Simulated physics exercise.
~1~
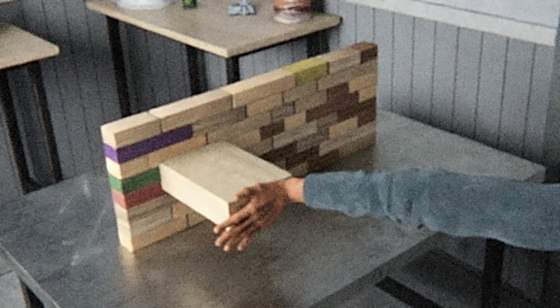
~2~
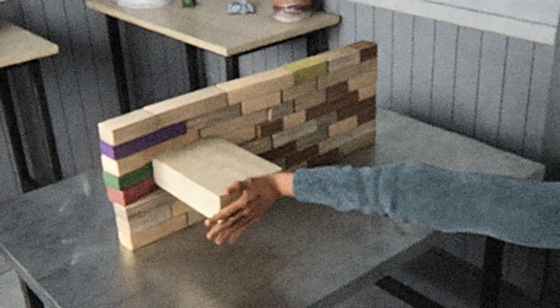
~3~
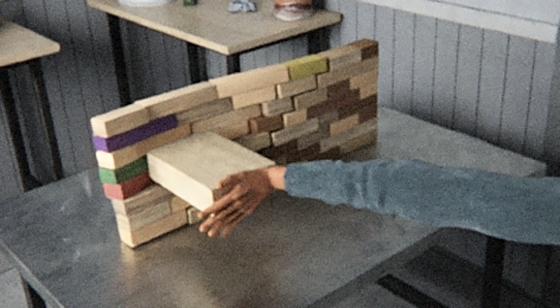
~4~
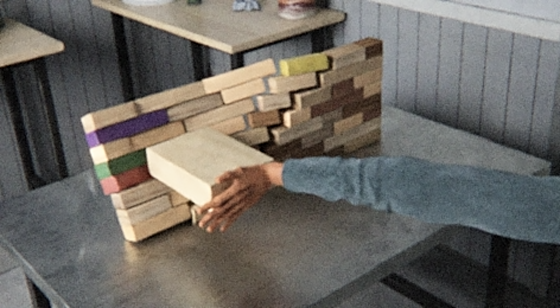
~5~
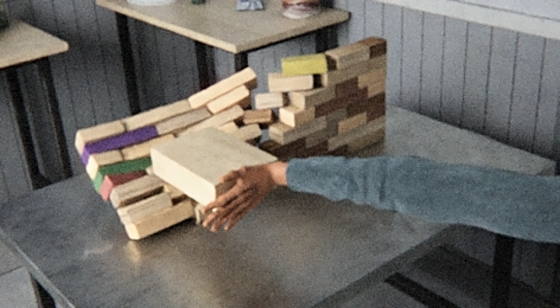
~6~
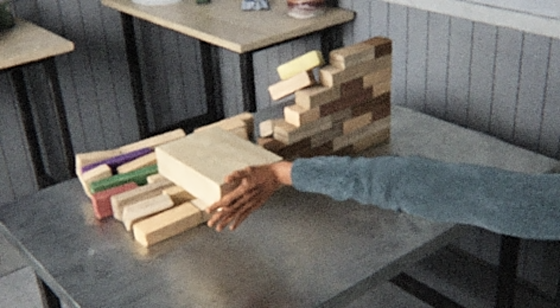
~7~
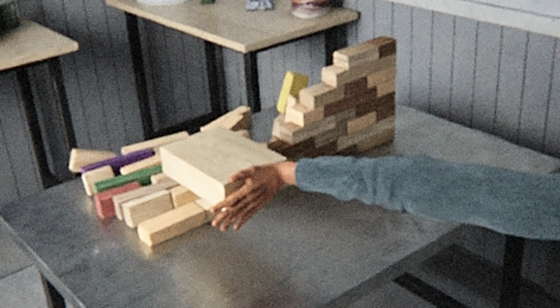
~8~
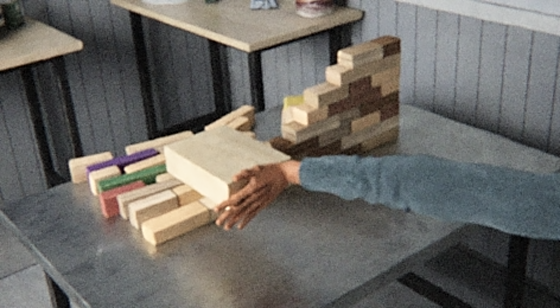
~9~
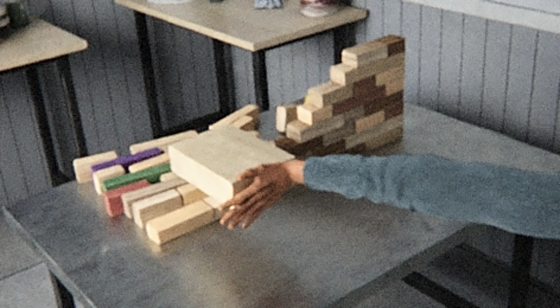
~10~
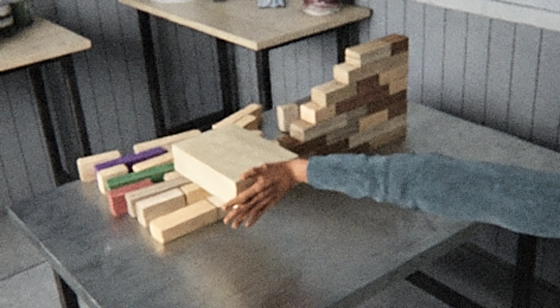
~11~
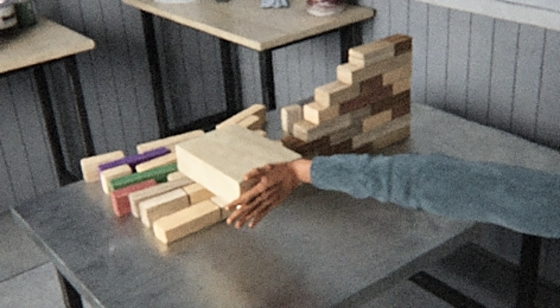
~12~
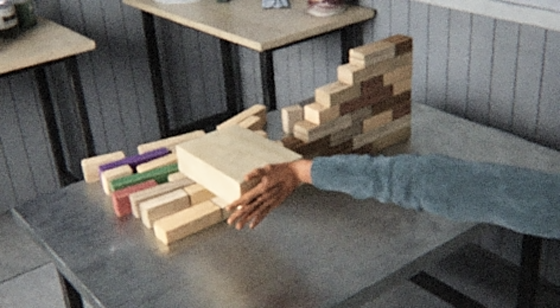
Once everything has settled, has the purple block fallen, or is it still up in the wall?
The purple block has fallen. It went over with the left part of the wall and ended up lying among the other toppled blocks on the table.
